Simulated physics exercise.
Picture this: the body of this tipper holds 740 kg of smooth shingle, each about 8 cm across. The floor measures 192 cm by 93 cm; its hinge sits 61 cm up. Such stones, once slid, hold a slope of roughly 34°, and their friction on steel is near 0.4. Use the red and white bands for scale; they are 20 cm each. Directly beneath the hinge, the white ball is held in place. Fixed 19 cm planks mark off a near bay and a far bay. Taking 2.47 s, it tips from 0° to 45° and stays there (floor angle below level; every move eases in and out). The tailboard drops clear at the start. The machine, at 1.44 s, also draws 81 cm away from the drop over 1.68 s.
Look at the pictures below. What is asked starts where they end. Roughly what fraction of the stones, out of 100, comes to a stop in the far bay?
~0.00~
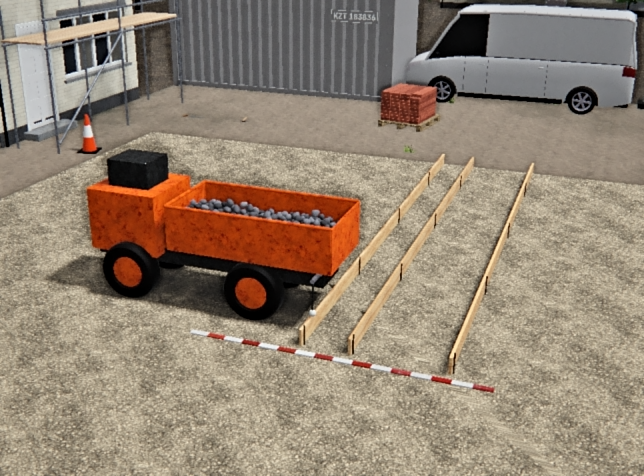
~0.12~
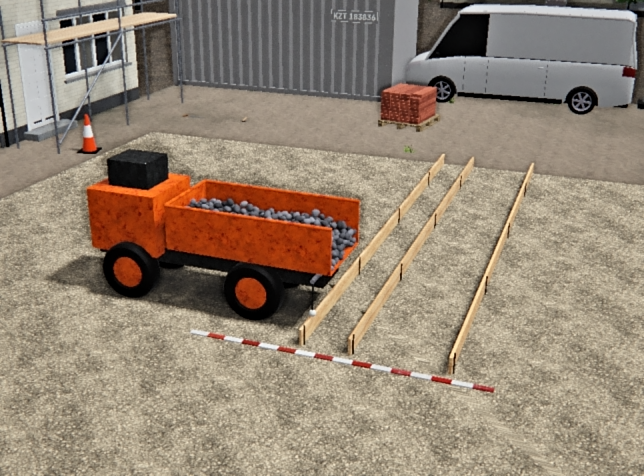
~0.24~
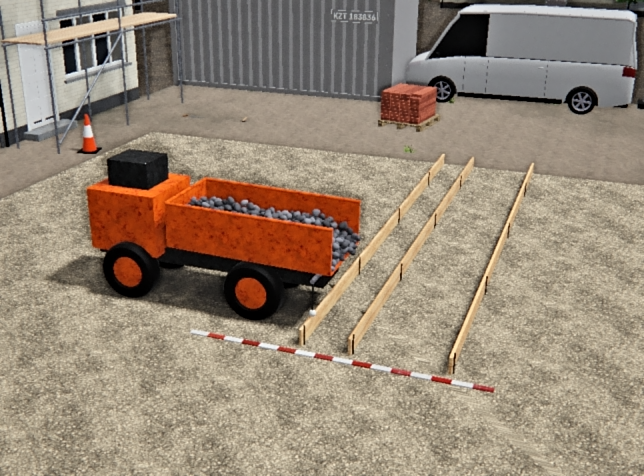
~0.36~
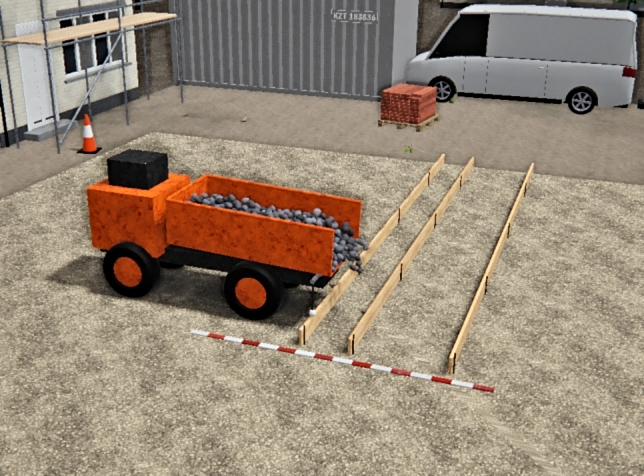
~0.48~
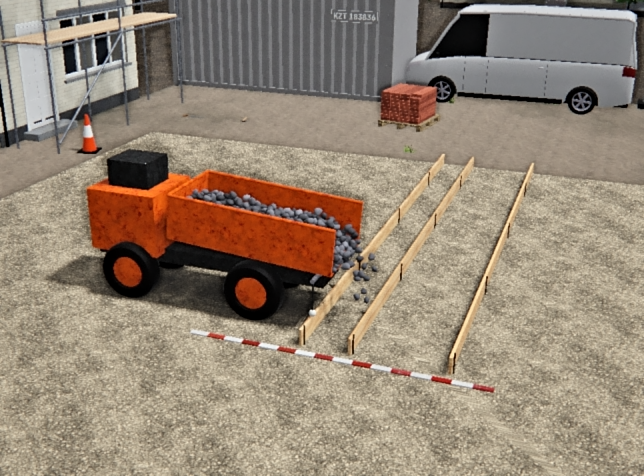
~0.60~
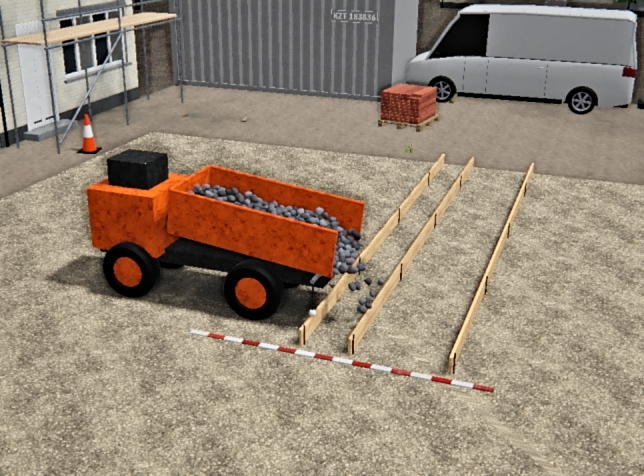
About 40 out of 100.
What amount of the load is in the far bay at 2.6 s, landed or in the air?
By that moment, roughly 35 per cent of the load.
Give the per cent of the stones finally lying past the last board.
Load fraction: Approx. 0 %.
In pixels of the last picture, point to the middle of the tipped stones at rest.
About (361, 311).
After 1.9 s the floor is at 38°; 57 % in the body, 30 % in the near bay, 13 % in the far bay; the foremost stones are at (432, 325).
After 2.6 s the floor is at 45°; 0 % in the body, 13 % short of the bays, 49 % in the near bay, 37 % in the far bay; the foremost stones are at (461, 331).
After 3.6 s the floor is at 45°; 0 % in the body, 13 % short of the bays, 48 % in the near bay, 39 % in the far bay; the foremost stones are at (459, 333).
After 6.3 s the floor is at 45°; 0 % in the body, 13 % short of the bays, 48 % in the near bay, 39 % in the far bay; the foremost stones are at (459, 333).
